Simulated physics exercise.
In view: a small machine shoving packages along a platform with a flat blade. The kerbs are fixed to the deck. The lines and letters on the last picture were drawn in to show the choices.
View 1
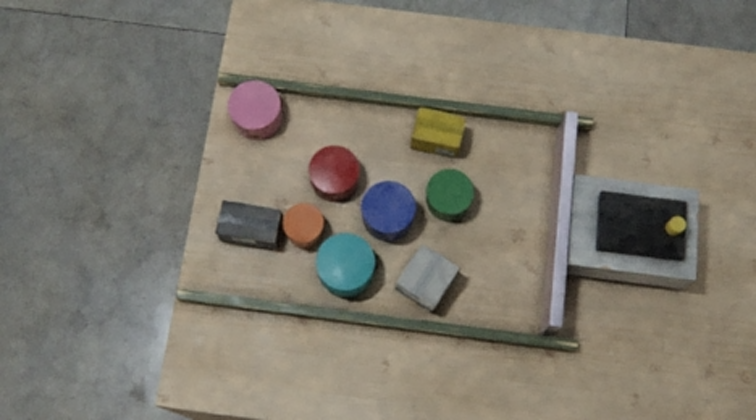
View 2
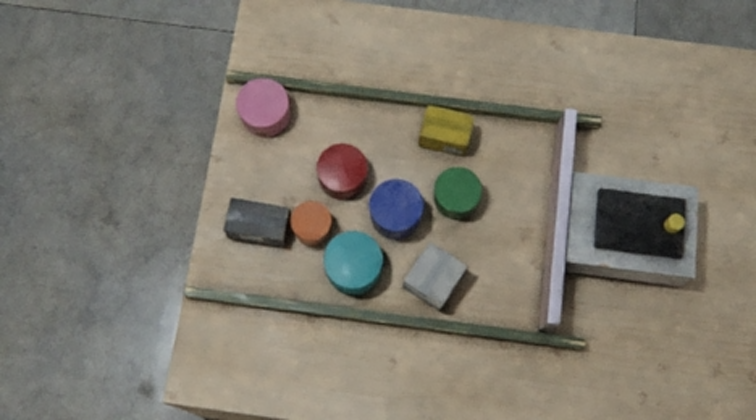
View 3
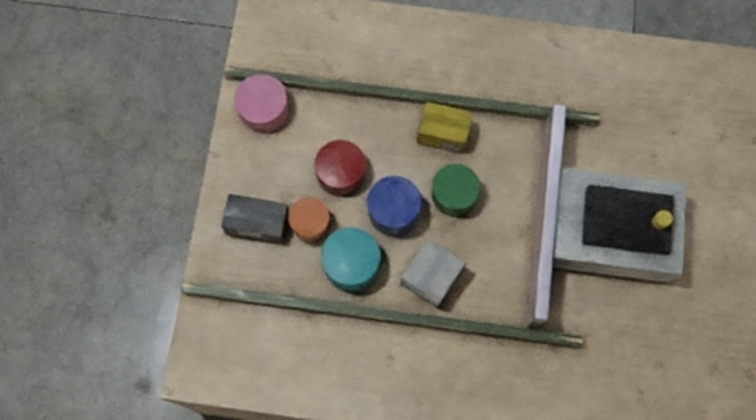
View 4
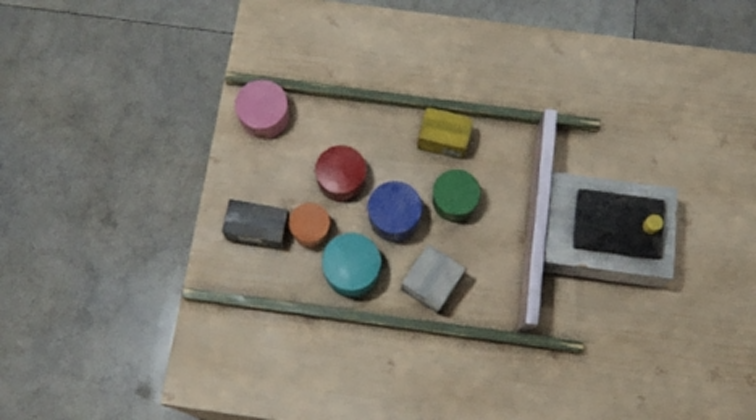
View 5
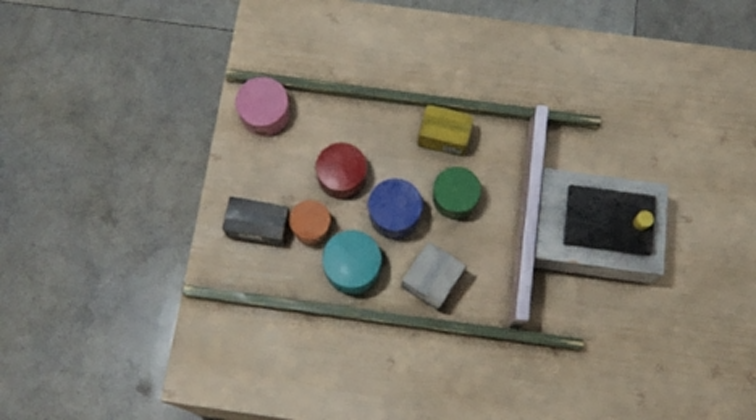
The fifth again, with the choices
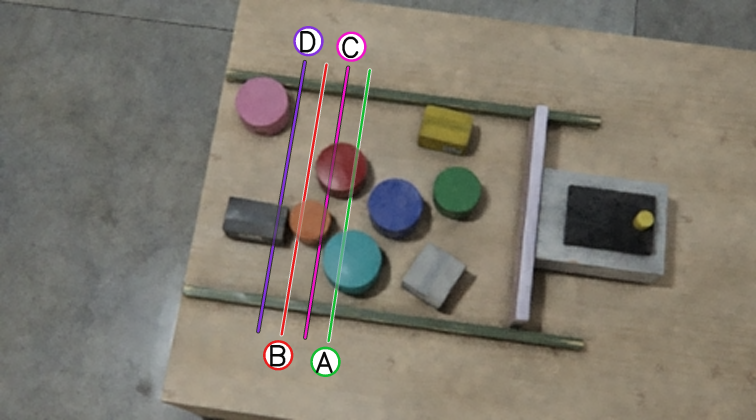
A small robot with a wide, flat blade creeps slowly leftward along a wooden platform between two thin green rails. Ahead of it, a yellow parcel, a grey box, a dark block and several round coloured containers stay in place, and the blade closes part of the gap without touching them.
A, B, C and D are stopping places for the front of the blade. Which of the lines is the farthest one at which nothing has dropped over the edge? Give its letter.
It can go as far as C.
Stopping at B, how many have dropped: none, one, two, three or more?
By then, one.
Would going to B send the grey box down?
Yes.
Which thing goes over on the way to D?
The grey box goes over.
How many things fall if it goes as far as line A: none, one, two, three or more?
By then, none.
On the marked copy, A at (350, 200); B at (305, 194); C at (328, 197); D at (283, 191).
With C. Early on, robot (528, 209); yellow parcel (434, 130); white box (417, 277).
Further on, robot (454, 199); grey box (253, 219); orange pail (303, 213).
At the end, robot (401, 192); grey box (204, 221); orange pail (252, 203); nothing has fallen.
As for the rest, A is safe but short; B drops the grey box; D drops the grey box.
